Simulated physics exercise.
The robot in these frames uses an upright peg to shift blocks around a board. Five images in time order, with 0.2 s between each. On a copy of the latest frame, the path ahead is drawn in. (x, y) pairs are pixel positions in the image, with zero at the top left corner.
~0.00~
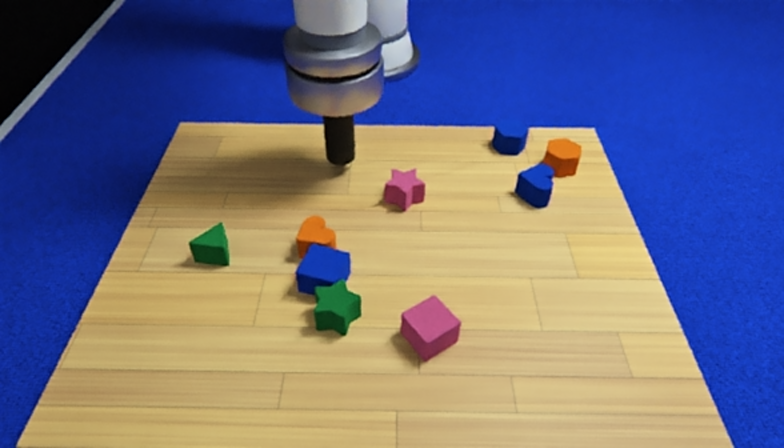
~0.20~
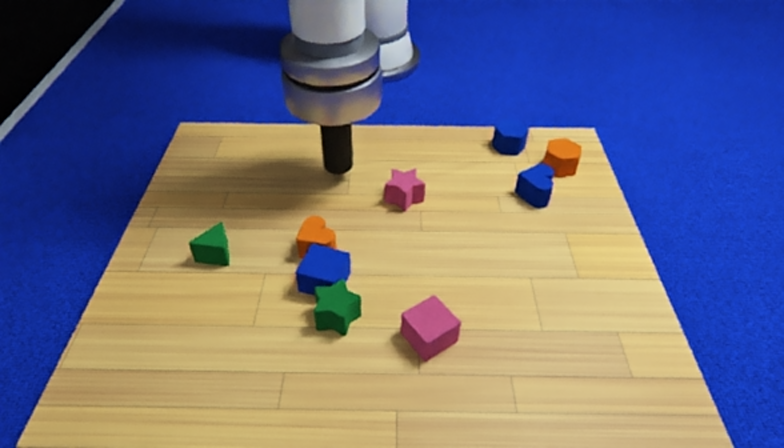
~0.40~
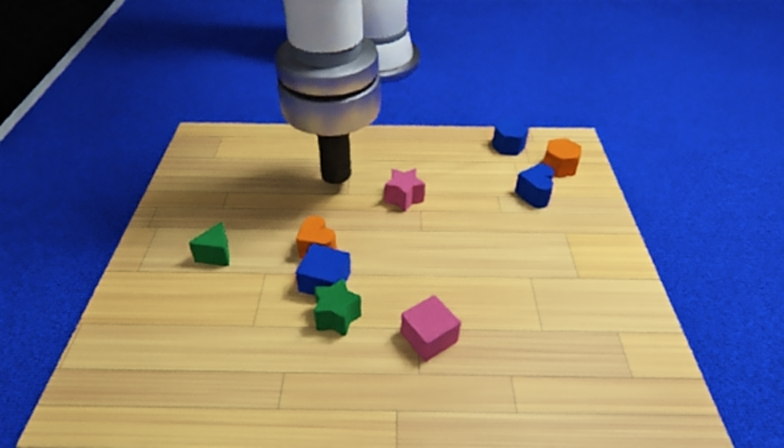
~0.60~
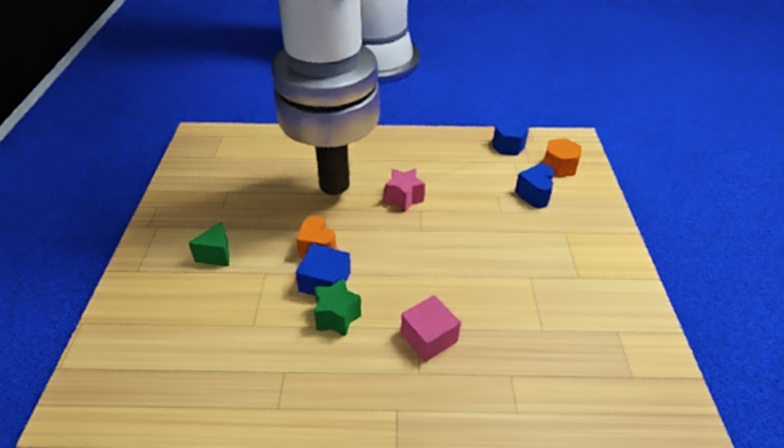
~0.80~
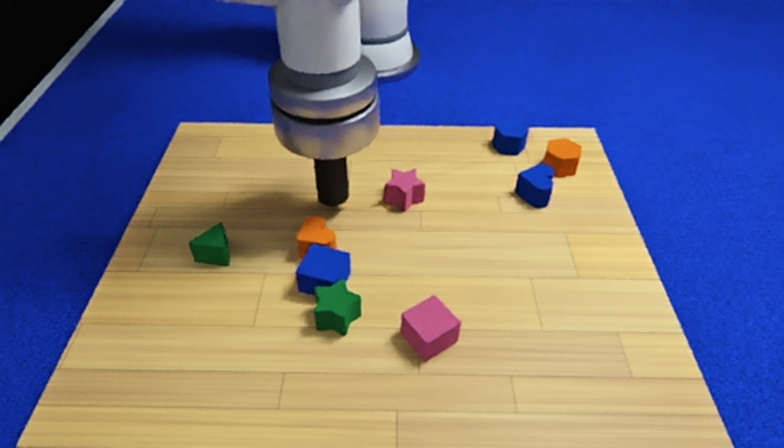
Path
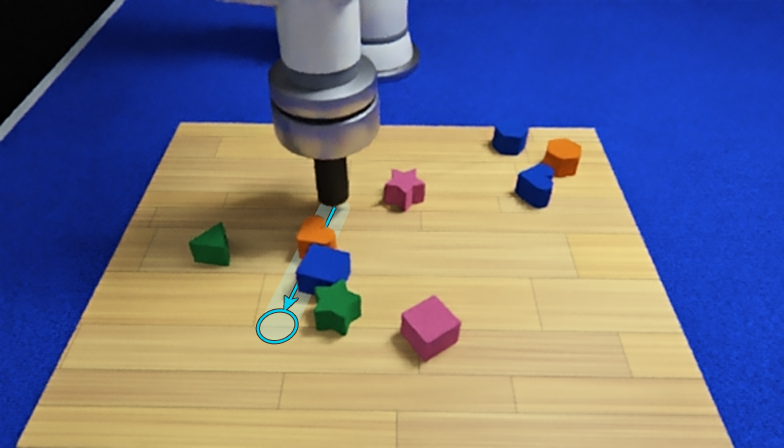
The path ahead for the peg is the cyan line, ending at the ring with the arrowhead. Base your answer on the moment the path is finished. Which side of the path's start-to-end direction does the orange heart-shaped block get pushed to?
The answer is right.
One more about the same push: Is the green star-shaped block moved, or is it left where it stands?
The green star-shaped block is moved.
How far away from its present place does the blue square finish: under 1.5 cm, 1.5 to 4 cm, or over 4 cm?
It's set to move over 4 cm.
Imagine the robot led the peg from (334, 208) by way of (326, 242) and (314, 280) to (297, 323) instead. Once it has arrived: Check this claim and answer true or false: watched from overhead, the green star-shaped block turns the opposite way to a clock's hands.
The statement is correct.
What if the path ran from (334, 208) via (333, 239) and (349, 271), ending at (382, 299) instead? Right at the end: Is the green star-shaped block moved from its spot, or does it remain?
The green star-shaped block will be pushed away from where it stands.
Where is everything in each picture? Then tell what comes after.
The first frame shows peg's lower end (341, 157); orange heart-shaped block (315, 230); blue square (323, 262); green star-shaped block (335, 298); pink star-shaped block (405, 179).
The second frame shows peg (339, 166); blocks still.
The third frame shows peg (337, 175); blocks still.
The fourth frame shows peg (335, 186); blocks still.
The fifth frame shows peg (333, 197); orange heart-shaped block (315, 230); blue square (323, 262); green star-shaped block (335, 298); pink star-shaped block (405, 179).
Drawn move, straight from (334, 208) to (277, 326).
On the path given first. One third of the way, peg (317, 231); orange heart-shaped block (299, 250), turned 15° clockwise; blue square (316, 280), turned 40° anticlockwise; green star-shaped block (342, 307).
Two thirds of the way, peg (297, 271); orange heart-shaped block (263, 288), turned 50° clockwise; blue square (308, 298), turned 65° anticlockwise; green star-shaped block (348, 314), turned 30° anticlockwise.
At the end, peg (275, 315); orange heart-shaped block (228, 317), turned 110° clockwise; blue square (310, 322), turned 90° anticlockwise; green star-shaped block (357, 322), turned 55° anticlockwise; pink star-shaped block still.
